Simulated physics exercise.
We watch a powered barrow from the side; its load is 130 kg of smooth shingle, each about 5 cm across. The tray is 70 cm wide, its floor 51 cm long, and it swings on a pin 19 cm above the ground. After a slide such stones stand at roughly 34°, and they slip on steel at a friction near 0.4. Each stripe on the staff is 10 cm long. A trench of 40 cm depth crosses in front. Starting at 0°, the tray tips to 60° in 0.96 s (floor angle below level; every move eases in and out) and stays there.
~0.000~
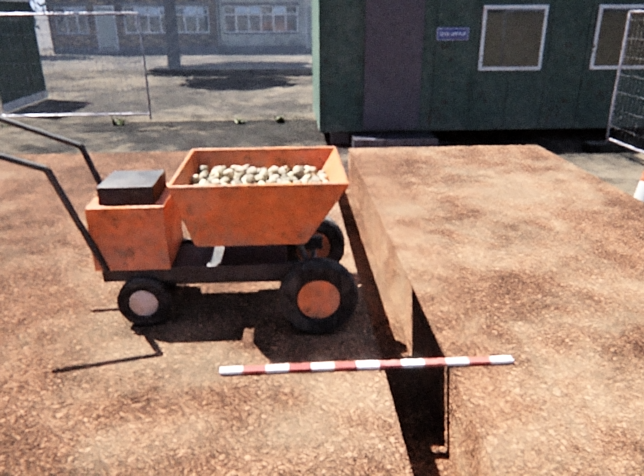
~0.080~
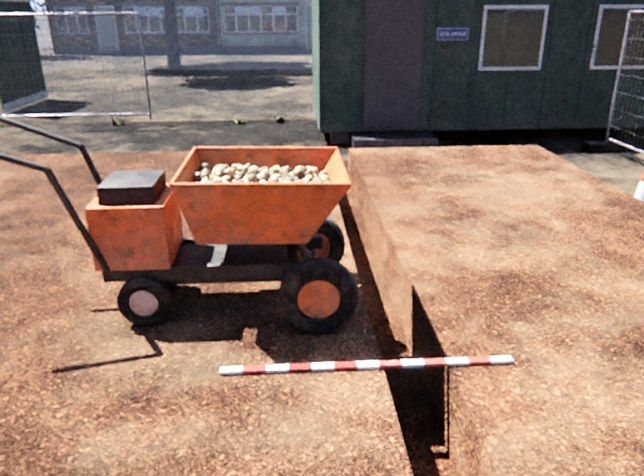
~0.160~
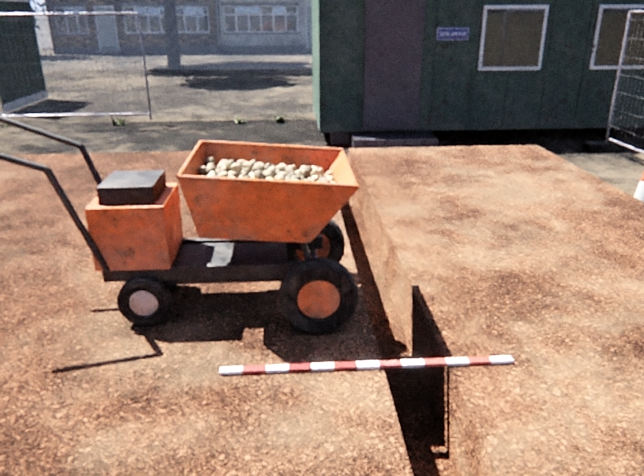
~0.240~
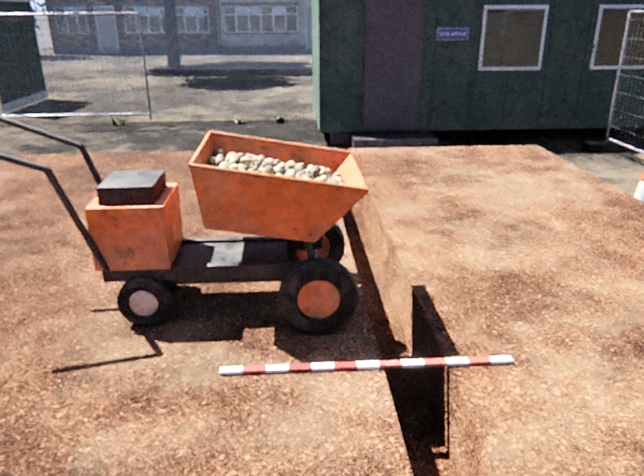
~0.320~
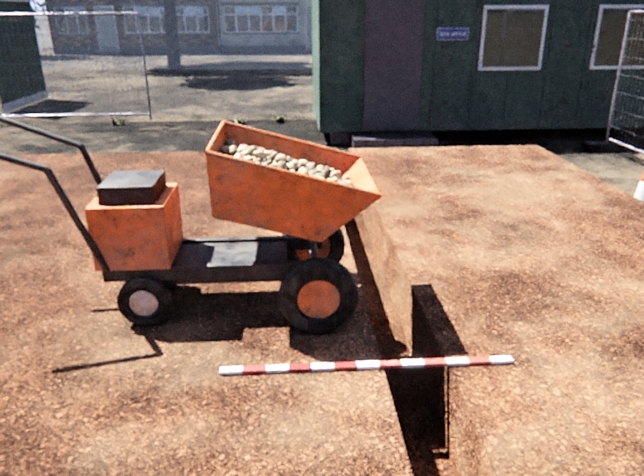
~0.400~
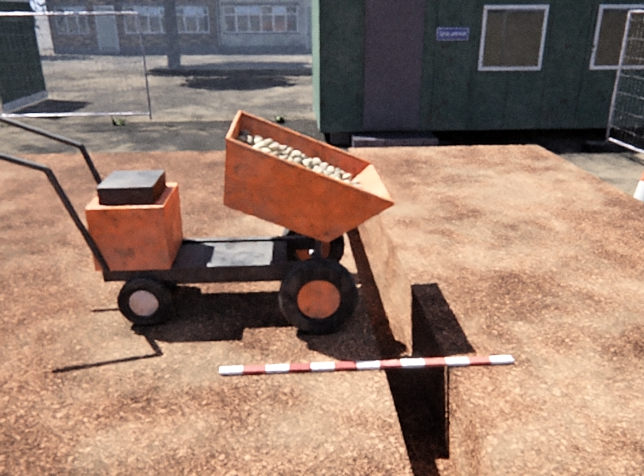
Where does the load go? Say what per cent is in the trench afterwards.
Roughly 9 per cent ends in the trench.
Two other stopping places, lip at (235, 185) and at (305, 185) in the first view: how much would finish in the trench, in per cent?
About 50 and 35 per cent.
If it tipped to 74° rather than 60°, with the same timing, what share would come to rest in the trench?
It would be near 10 per cent.
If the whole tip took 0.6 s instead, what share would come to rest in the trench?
In that case some 5 per cent.
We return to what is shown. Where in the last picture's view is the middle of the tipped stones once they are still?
Around (463, 292).
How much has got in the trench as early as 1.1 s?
About 0 per cent by then.
After 0.7 s the floor is at 51°; 100 % in the tray; the foremost stones are at (410, 224).
After 1.1 s the floor is at 60°; 85 % in the tray, 15 % past the trench; the foremost stones are at (482, 293).
After 1.4 s the floor is at 60°; 54 % in the tray, 46 % past the trench; the foremost stones are at (551, 281).
After 3.4 s the floor is at 60°; 30 % in the tray, 9 % in the trench, 62 % past the trench; the foremost stones are past the picture's edge.
